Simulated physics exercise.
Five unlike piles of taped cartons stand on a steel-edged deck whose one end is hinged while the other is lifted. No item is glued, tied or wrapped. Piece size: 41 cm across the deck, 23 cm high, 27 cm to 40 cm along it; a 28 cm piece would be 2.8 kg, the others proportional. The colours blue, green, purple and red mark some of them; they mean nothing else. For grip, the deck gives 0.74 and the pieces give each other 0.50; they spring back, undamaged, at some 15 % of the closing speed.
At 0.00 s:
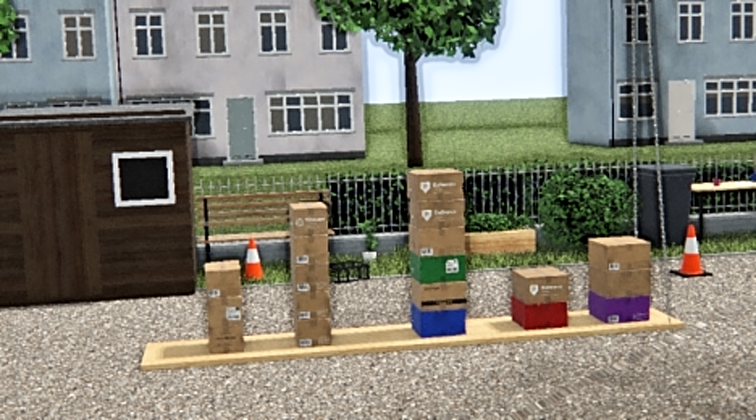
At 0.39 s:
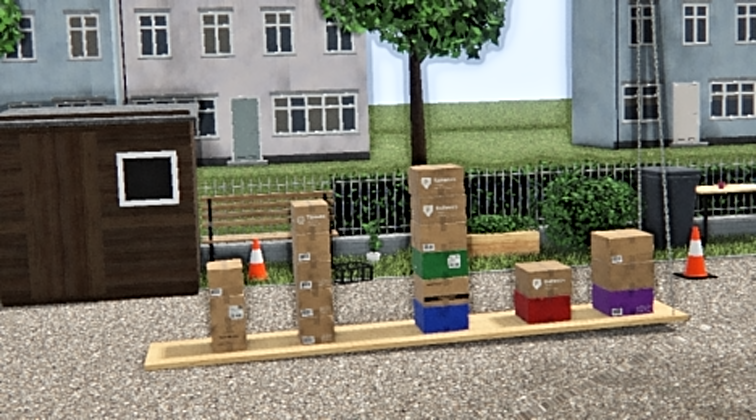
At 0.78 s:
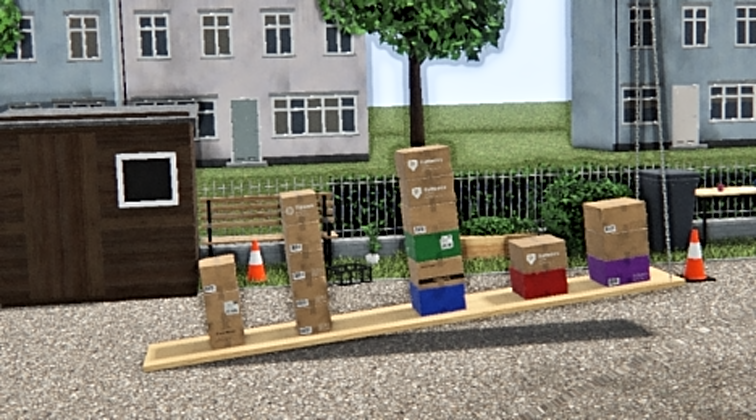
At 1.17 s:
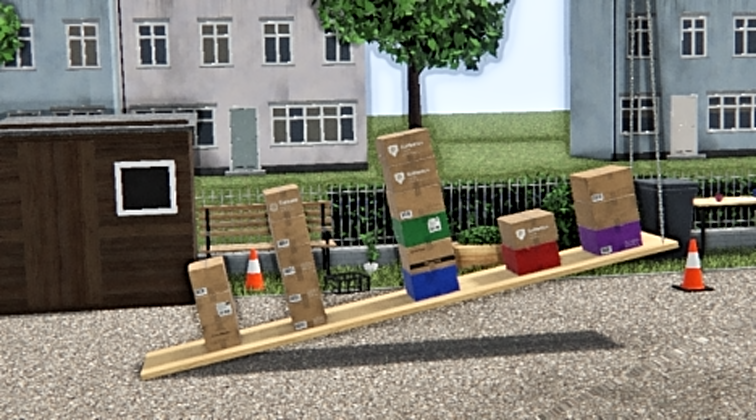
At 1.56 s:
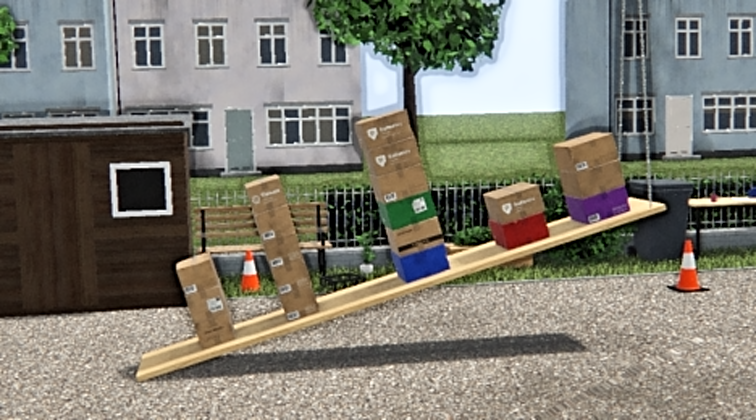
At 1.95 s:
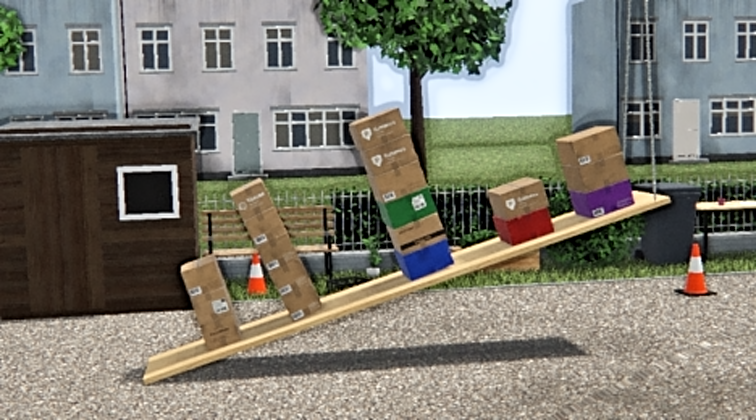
A long wooden platform holding five stacks of cardboard boxes, some blue, green, red and purple, starts out nearly flat on gravel. Its right end rises steadily while the left end stays low, and the stacks tilt leftward with it, the second from left finally leaning most.
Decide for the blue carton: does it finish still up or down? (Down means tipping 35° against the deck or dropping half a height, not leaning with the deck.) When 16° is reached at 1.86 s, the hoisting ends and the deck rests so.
It finishes down.
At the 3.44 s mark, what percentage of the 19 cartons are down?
75 per cent.
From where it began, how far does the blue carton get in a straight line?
Roughly 90 centimetres.
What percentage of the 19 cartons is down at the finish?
Near 75 per cent.
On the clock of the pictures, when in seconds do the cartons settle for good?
Around 4.5 seconds.
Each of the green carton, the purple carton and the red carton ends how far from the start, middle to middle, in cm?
Shift in cm - green: 110; purple: 110; red: 90.
Around 2.38 s, slope 16°; 4 of the 19 cartons down; blue carton tipped 14°; green carton tipped 14°.
Around 2.76 s, slope 16°; 14 of the 19 cartons down; blue carton tipped 46°; green carton tipped 47°.
Around 3.44 s, slope 16°; 14 of the 19 cartons down; blue carton upside down; green carton on its side.
Finally (4.7 s), slope 16°; 14 of the 19 cartons down; blue carton upside down; green carton on its side; purple carton unmoved. Seen by the last camera, middles, blue carton near (367, 264), green carton near (304, 285).
